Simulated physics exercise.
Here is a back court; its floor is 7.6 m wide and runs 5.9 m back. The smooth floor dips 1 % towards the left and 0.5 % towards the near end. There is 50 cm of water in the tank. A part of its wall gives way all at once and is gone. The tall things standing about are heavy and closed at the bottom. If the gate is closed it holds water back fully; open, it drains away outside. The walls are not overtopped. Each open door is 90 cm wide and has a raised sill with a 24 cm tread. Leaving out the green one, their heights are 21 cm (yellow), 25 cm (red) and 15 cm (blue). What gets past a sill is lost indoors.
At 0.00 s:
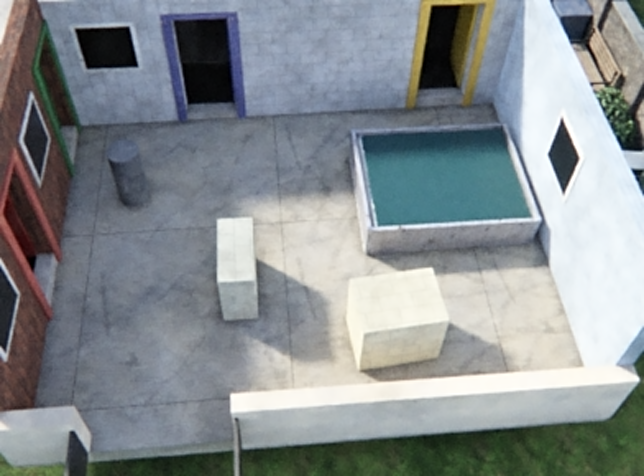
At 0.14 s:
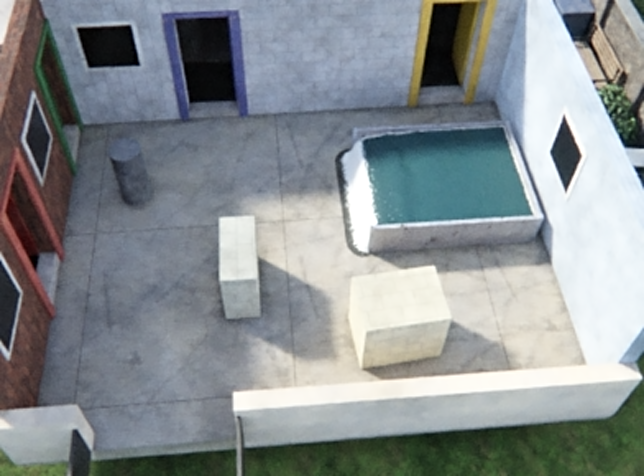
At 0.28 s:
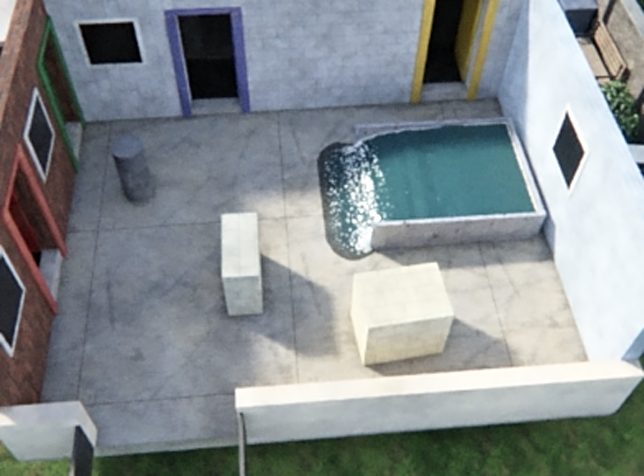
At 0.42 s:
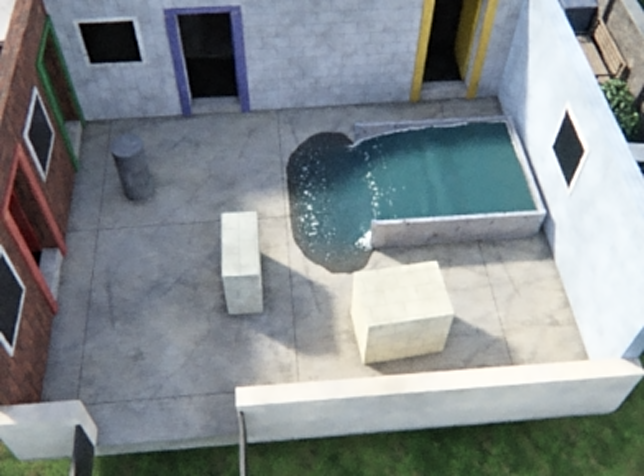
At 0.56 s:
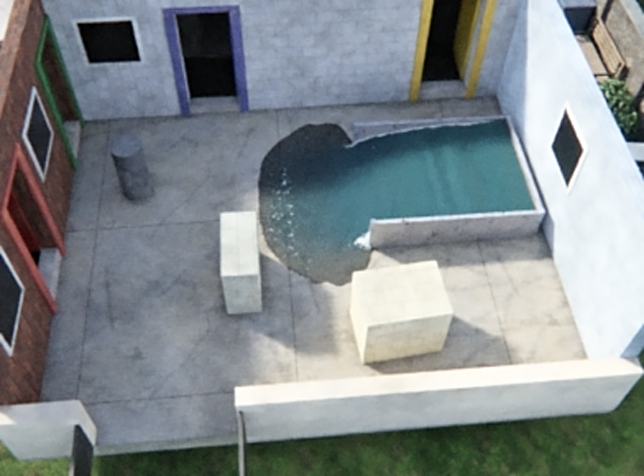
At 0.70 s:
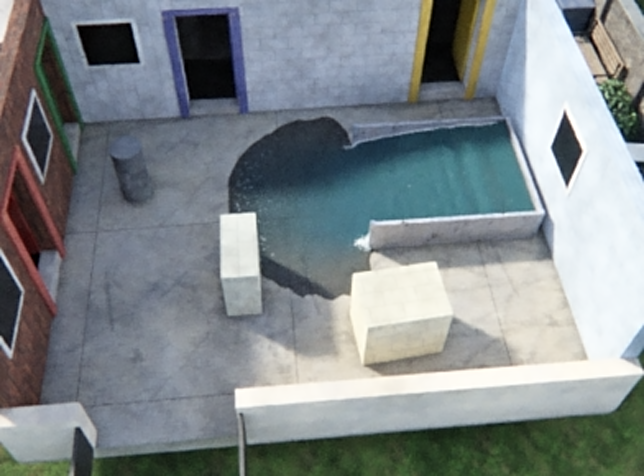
Water bursts from the tank's open left side and spreads across the courtyard floor past a pale block.
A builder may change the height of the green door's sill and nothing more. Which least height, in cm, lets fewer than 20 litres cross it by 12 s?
At least 24 cm or so.
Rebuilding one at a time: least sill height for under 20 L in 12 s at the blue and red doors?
About 8.0 cm at blue and 17 cm at red.
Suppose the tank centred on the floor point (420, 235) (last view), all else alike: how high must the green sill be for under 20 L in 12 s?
Some 20 cm.
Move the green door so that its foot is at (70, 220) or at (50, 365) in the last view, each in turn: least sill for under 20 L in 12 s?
About 20 and 9.5 cm.
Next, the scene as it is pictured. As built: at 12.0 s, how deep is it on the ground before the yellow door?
Some 4.5 cm.
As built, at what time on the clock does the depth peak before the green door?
At about 3.4 s.
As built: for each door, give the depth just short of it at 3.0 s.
In cm: Yellow 0, red 21, green 27, blue 11.
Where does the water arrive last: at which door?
Last comes the yellow one.
After 1.4 s water covers 30 % of the floor, deepest (22 cm) near (360, 226); it has not reached the green door.
After 3.0 s water covers 55 % of the floor, deepest (33 cm) near (81, 134); 27 cm at the green door, 2 litres in over its 21 cm sill.
After 12.0 s water covers 95 % of the floor, deepest (9 cm) near (296, 412); 6 cm at the green door, 41 litres in over its 21 cm sill.
At the green door as built, the water arrived by 2.1 s and peaked near 29 cm at 3.4 s.
Run again over the same 12 s with other heights there, 37 litres in over 21.5 cm, 5 litres over 29 cm. The limit of 20 litres is kept from about 24 cm up.
